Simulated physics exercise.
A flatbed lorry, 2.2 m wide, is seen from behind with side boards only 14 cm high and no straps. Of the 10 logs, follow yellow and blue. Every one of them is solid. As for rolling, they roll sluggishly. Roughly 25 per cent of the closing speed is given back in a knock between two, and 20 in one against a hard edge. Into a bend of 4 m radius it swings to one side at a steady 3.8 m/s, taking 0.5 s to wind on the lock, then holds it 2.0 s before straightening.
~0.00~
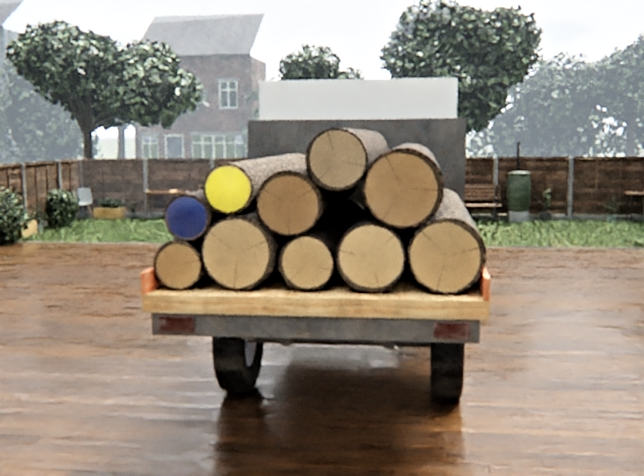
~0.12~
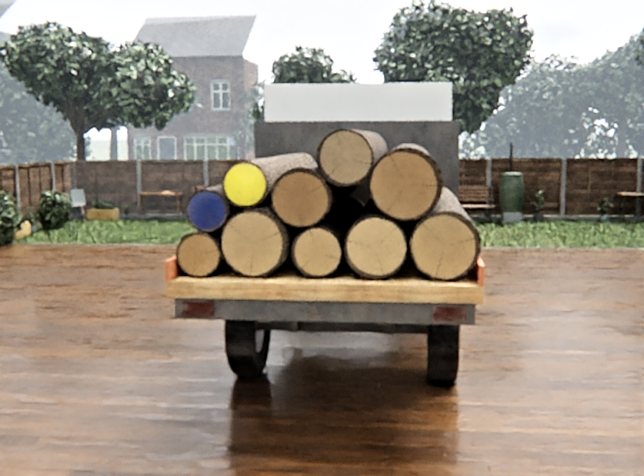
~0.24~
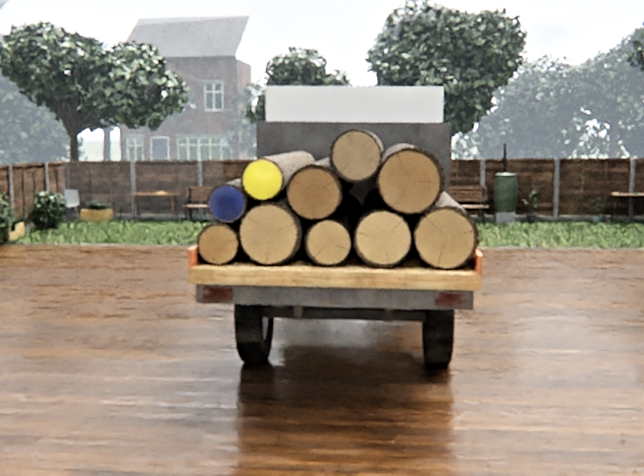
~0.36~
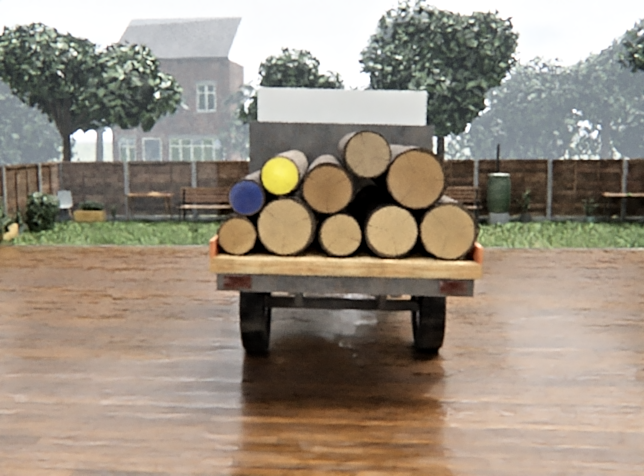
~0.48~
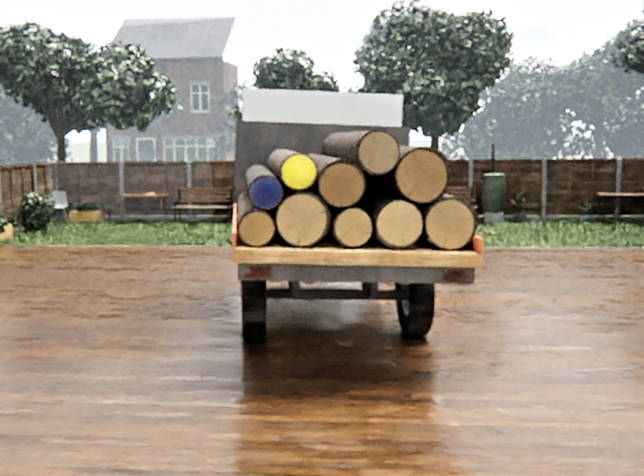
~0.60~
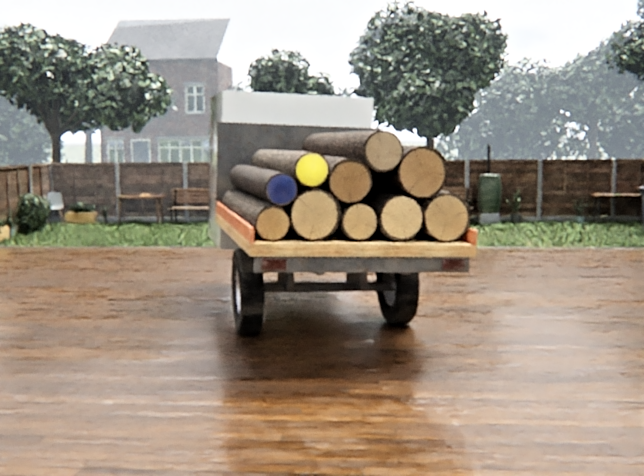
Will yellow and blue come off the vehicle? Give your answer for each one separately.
Yellow: It stays put. Blue: It stays put.
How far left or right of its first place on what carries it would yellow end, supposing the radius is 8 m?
Roughly 0 cm, towards the left.
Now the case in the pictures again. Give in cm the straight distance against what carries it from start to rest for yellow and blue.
Yellow: 0; blue: 0.
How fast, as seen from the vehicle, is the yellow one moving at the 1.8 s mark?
Close to 0.0 m/s at that moment.
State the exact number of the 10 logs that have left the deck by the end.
Tally: 0.
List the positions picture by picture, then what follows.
Yellow at (227, 190), blue at (187, 218); 5 of the 10 make up the bottom layer, in the first picture.
Yellow at (244, 185), blue at (208, 211); the deck is level, in the second picture.
Yellow at (262, 180), blue at (227, 203); the deck is a shade lower on the right, in the third picture.
Yellow at (280, 176), blue at (246, 198); the deck slopes 2° down to the right, in the fourth picture.
Yellow at (299, 172), blue at (266, 192); the deck slopes 2° down to the right, in the fifth picture.
Yellow at (313, 170), blue at (281, 190); the deck slopes 3° down to the right, in the sixth picture.
After 1.8 s, yellow is up on others, 60 cm from the left edge; blue is up on others, 30 cm from the left edge; 0 gone from the deck.
At rest (3.4 s), yellow is up on others, 50 cm from the left edge; blue is up on others, 25 cm from the left edge; 0 gone from the deck.
